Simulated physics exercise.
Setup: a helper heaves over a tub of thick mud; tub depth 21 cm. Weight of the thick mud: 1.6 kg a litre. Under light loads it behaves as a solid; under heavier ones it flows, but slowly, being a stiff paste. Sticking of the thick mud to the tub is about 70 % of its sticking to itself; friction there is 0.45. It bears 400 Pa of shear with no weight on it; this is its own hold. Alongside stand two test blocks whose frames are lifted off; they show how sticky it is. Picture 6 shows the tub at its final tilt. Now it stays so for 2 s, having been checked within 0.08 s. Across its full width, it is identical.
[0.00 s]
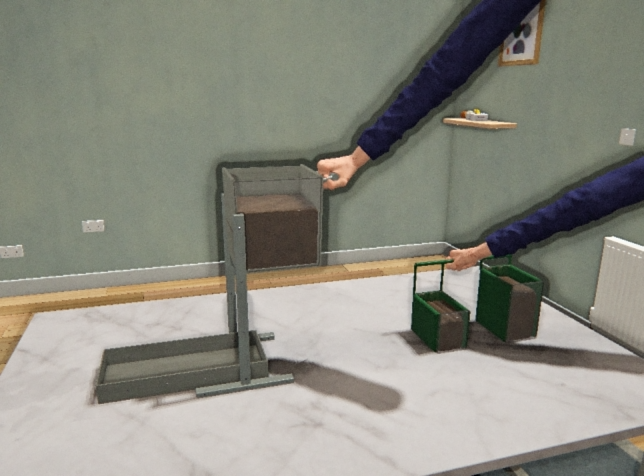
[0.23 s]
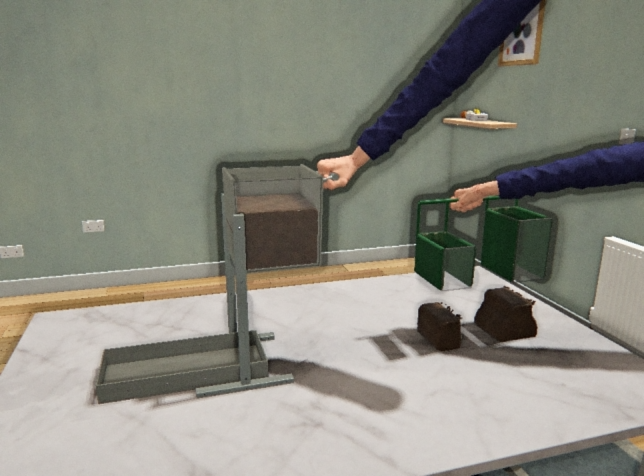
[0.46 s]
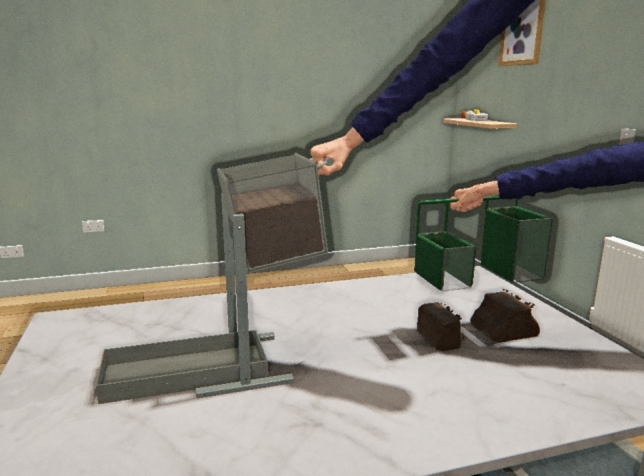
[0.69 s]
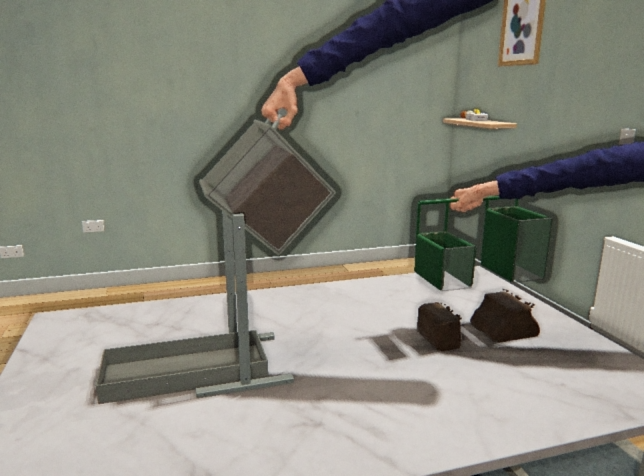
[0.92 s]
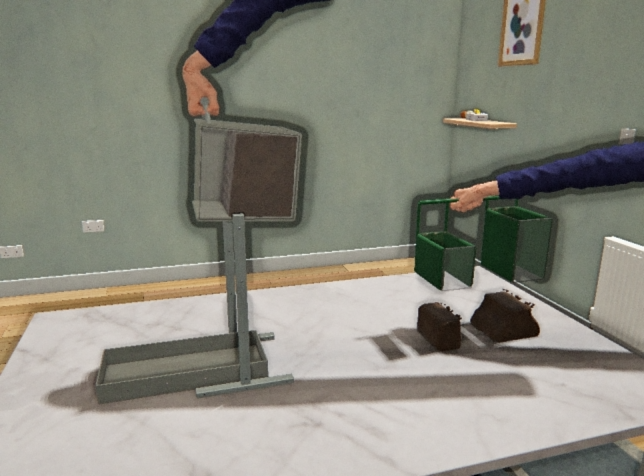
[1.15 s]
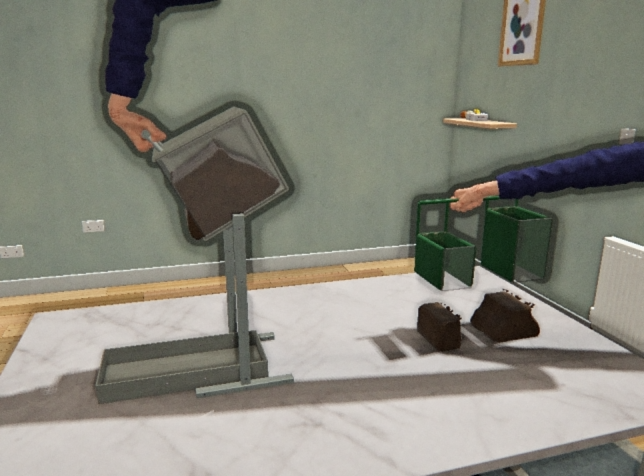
The clip opens on a clear tub of brown mud on a grey stand, one hand gripping it while another lifts two green casings off dark blocks, which sag. The first hand then swings the tub over leftward until it tilts past its side, and the mud slumps toward the lower left.
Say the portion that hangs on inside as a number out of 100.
Expect roughly 0 %.
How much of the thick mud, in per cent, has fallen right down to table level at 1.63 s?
Roughly 100 per cent.
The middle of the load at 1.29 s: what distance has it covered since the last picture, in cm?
Displacement noted: Approx. 13 cm... about that.
After 1.29 s, the tub is at 118 degrees and holds 38 %.
After 1.46 s, the tub is at 118 degrees and holds 0 %.
After 1.63 s, the tub is at 118 degrees and holds 0 %.
After 1.80 s, the tub is at 118 degrees and holds 0 %.
After 3.15 s, at the end, the tub is at 118 degrees and holds 0 %.
